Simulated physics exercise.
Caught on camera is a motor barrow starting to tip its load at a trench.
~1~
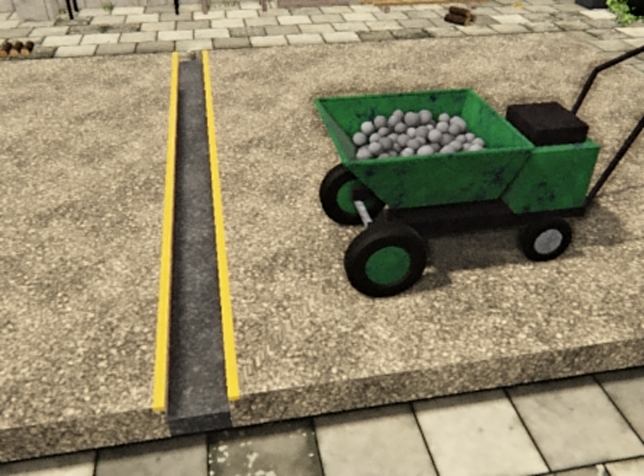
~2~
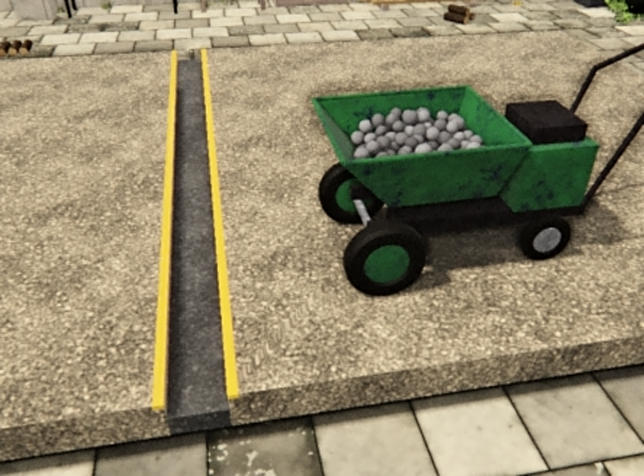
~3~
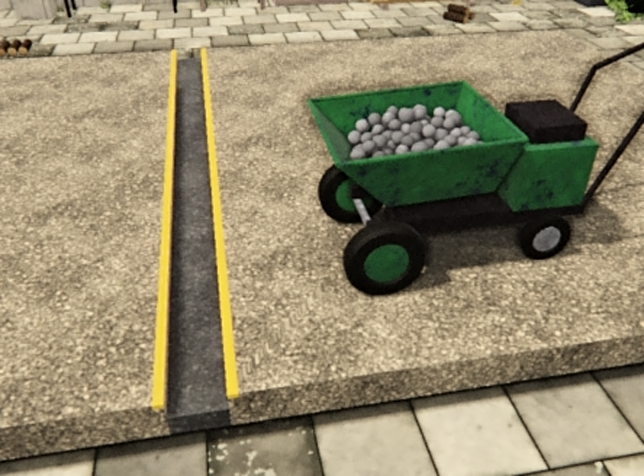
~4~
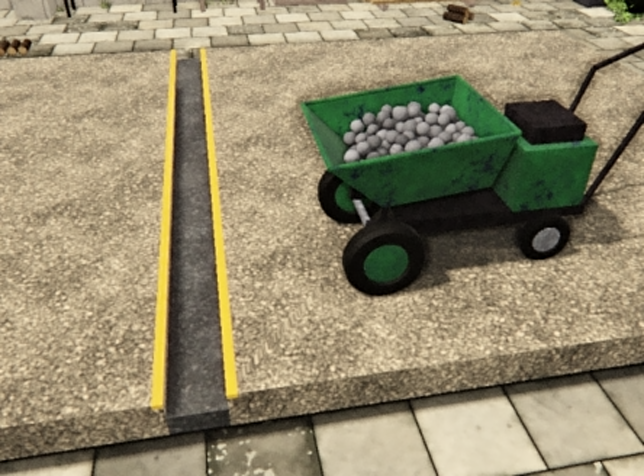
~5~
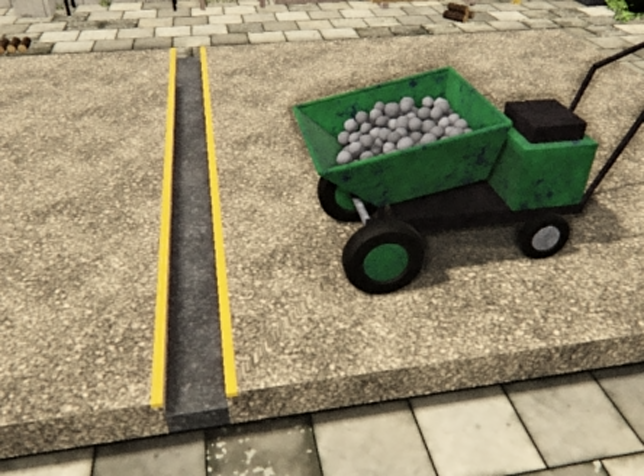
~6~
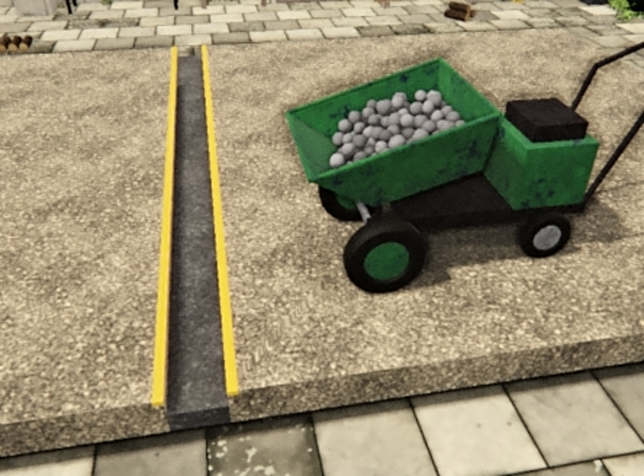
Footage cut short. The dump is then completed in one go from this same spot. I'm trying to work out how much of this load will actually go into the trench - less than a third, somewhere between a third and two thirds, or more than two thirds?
By the look of it, the trench catches a moderate share, one-third to two-thirds.
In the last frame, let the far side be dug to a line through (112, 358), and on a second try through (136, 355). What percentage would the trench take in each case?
Roughly 50 per cent, then roughly 50 per cent.
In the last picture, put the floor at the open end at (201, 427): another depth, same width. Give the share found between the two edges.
About 50 %.
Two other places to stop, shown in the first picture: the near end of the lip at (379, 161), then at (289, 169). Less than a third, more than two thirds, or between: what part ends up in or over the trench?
First spot: Under a third; second spot: One to two thirds.
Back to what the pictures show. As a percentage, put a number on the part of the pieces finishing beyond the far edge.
0 per cent.
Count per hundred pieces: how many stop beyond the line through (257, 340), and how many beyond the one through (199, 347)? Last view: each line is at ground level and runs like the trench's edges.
Close to 70 and 30 per cent respectively.
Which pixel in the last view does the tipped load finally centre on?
Around (202, 266).
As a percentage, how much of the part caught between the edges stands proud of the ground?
I'd put it near 30 per cent.
Just after the last frame, skip tipped steeply; every one in the skip.
A moment on, skip tipped right over; the larger part in the skip; about a tenth short of the trench; about a tenth in or heaped over the trench; just a few falling.
Further on, skip tipped right over; roughly a quarter in the skip; roughly a quarter short of the trench; roughly half in or heaped over the trench; just a few beyond it.
When it is over, skip tipped right over; roughly a quarter in the skip; roughly a quarter short of the trench; roughly half in or heaped over the trench; just a few beyond it.
